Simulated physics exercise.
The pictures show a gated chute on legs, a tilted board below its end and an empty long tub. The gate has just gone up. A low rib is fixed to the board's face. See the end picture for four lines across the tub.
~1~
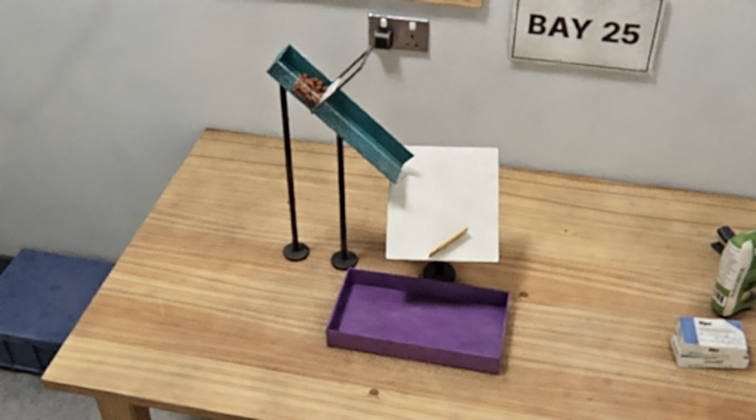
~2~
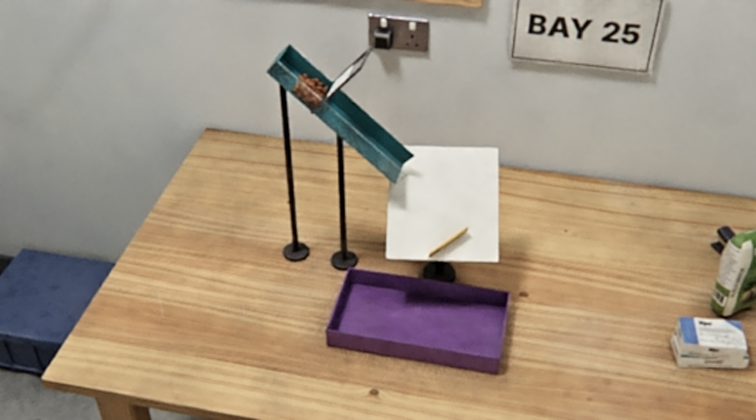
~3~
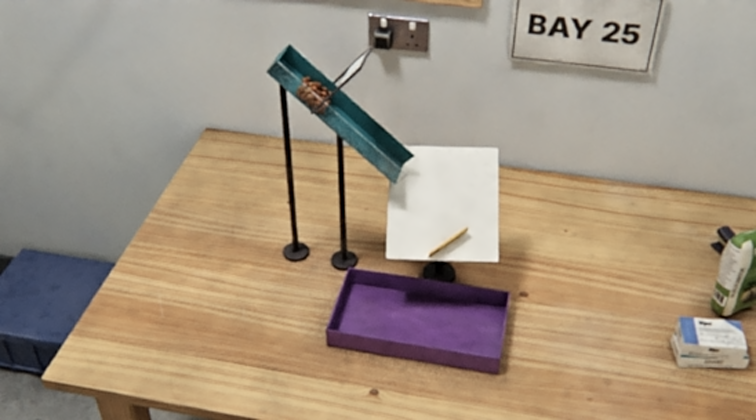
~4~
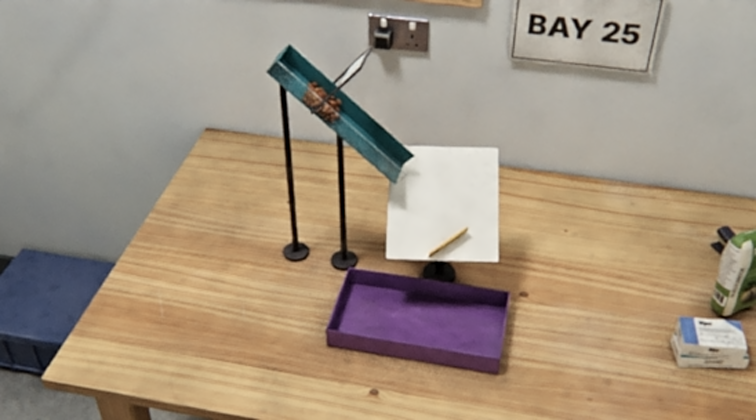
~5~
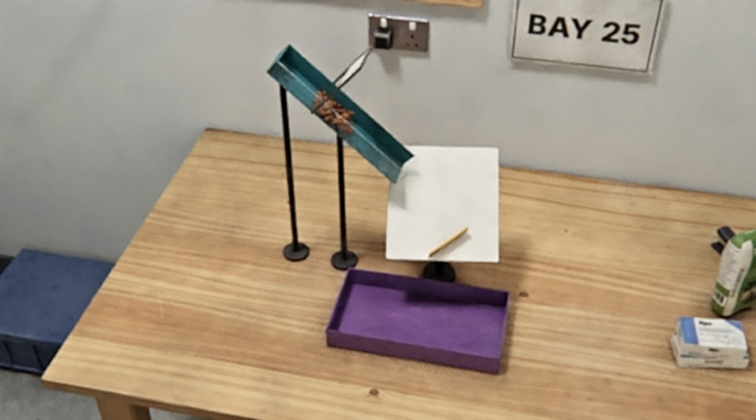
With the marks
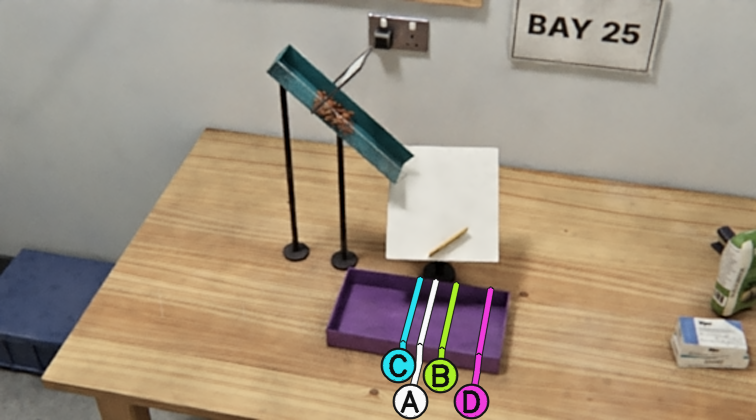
On a wooden table against a pale wall, a clump of small brown pieces sits near the top of a sloping teal chute, above a tilted white board and an empty purple tub. The clump slides a short way down the chute to the right, spreading slightly, while everything below stays still.
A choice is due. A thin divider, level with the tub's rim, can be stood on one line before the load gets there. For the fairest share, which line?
The best line is C.
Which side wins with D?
Left.
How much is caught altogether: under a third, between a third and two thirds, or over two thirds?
Between a third and two thirds.
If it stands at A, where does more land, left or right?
The left side.
On the marked copy, line A crosses the front rim at (420, 345); line B crosses the front rim at (442, 348); line C crosses the front rim at (403, 342); line D crosses the front rim at (478, 355).
If A is chosen, of what is caught, the bulk on the left of the divider, close to a quarter on the right.
If B is chosen, of what is caught, the bulk on the left of the divider, close to a quarter on the right.
If C is chosen, of what is caught, close to two thirds on the left of the divider, close to a third on the right.
If D is chosen, of what is caught, the bulk on the left of the divider, a small share on the right.
